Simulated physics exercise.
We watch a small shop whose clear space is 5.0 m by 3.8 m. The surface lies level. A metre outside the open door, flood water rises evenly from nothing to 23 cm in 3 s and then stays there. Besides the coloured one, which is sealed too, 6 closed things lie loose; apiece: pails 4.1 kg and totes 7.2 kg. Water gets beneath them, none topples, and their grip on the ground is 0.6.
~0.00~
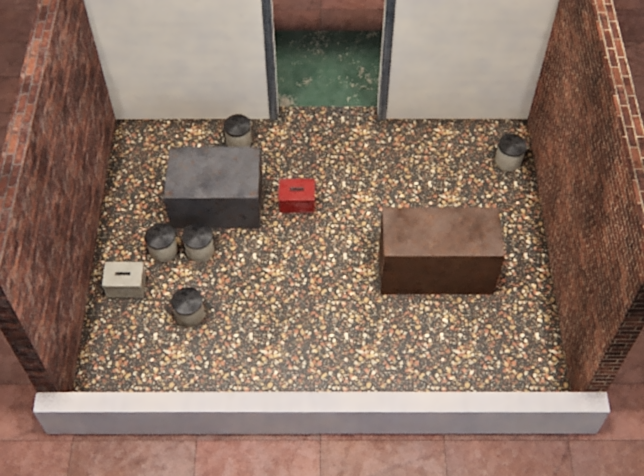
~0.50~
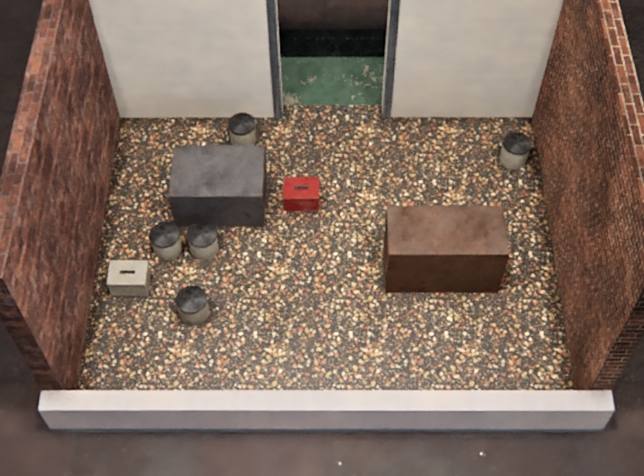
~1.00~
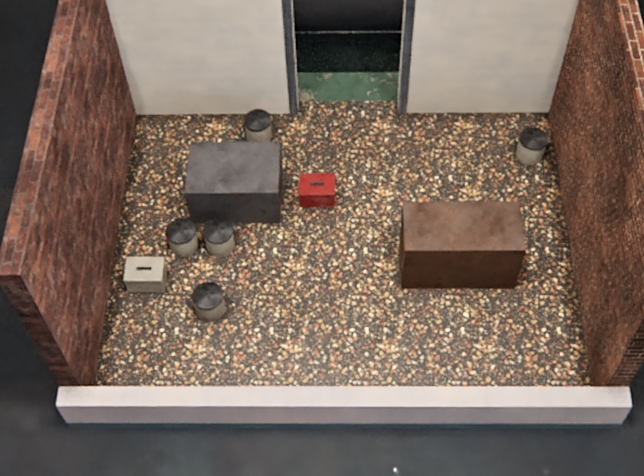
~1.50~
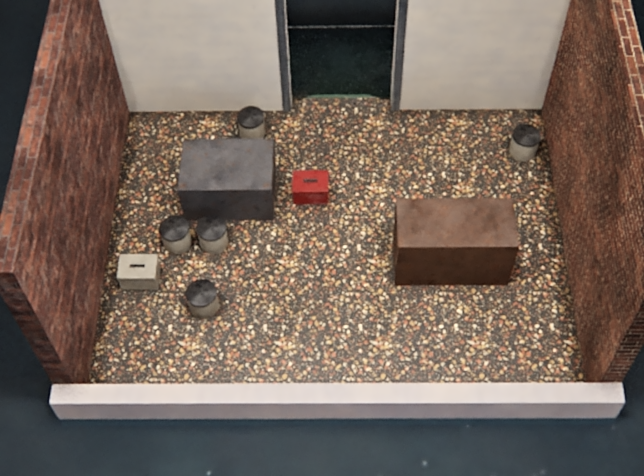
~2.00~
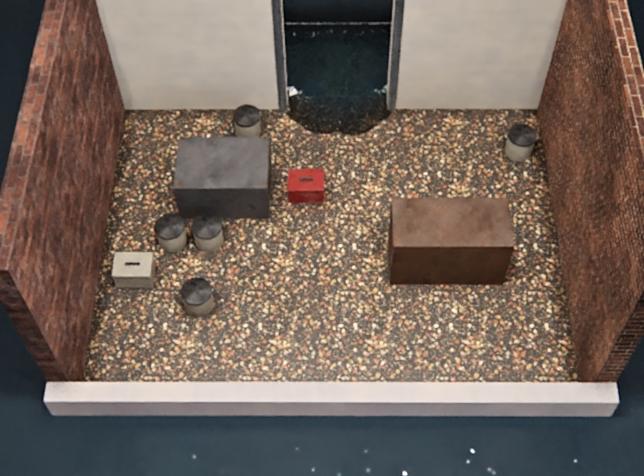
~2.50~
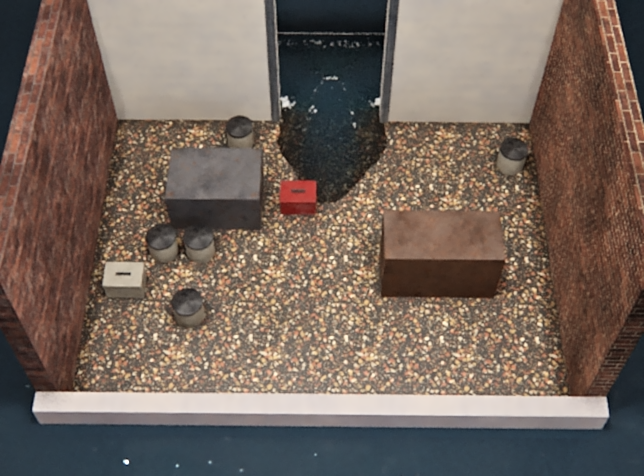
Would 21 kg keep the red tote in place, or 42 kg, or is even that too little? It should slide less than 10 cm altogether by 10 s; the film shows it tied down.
For it, only the higher weight holds it.
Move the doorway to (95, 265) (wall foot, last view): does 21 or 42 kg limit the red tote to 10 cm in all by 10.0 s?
Then the smaller load will do.
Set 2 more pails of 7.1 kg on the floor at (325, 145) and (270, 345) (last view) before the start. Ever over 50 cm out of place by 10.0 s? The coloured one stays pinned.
In turn: More, under.
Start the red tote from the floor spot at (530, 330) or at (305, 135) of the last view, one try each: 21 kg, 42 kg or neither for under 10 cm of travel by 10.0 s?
In turn: The smaller is enough; only the larger holds.
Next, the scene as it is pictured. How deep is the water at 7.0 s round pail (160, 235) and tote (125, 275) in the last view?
Roughly 1 and 2 cm.
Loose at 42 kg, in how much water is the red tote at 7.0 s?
About 9 cm.
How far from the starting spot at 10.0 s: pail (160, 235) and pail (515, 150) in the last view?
In that order: 20 cm, 100 cm.
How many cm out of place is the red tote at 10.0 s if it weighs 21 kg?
Roughly 50 cm.
After 3.5 s the red tote would be 0 cm from its start with 21 kg and 0 cm from its start with 42 kg; 8 cm of water round it then.
After 4.5 s the red tote would be 22 cm from its start with 21 kg and 0 cm from its start with 42 kg; 9 cm of water round it then.
After 7.0 s the red tote would be 36 cm from its start with 21 kg and 0 cm from its start with 42 kg; 9 cm of water round it then.
After 10.0 s the red tote would be 49 cm from its start with 21 kg and 0 cm from its start with 42 kg; 10 cm of water round it then.
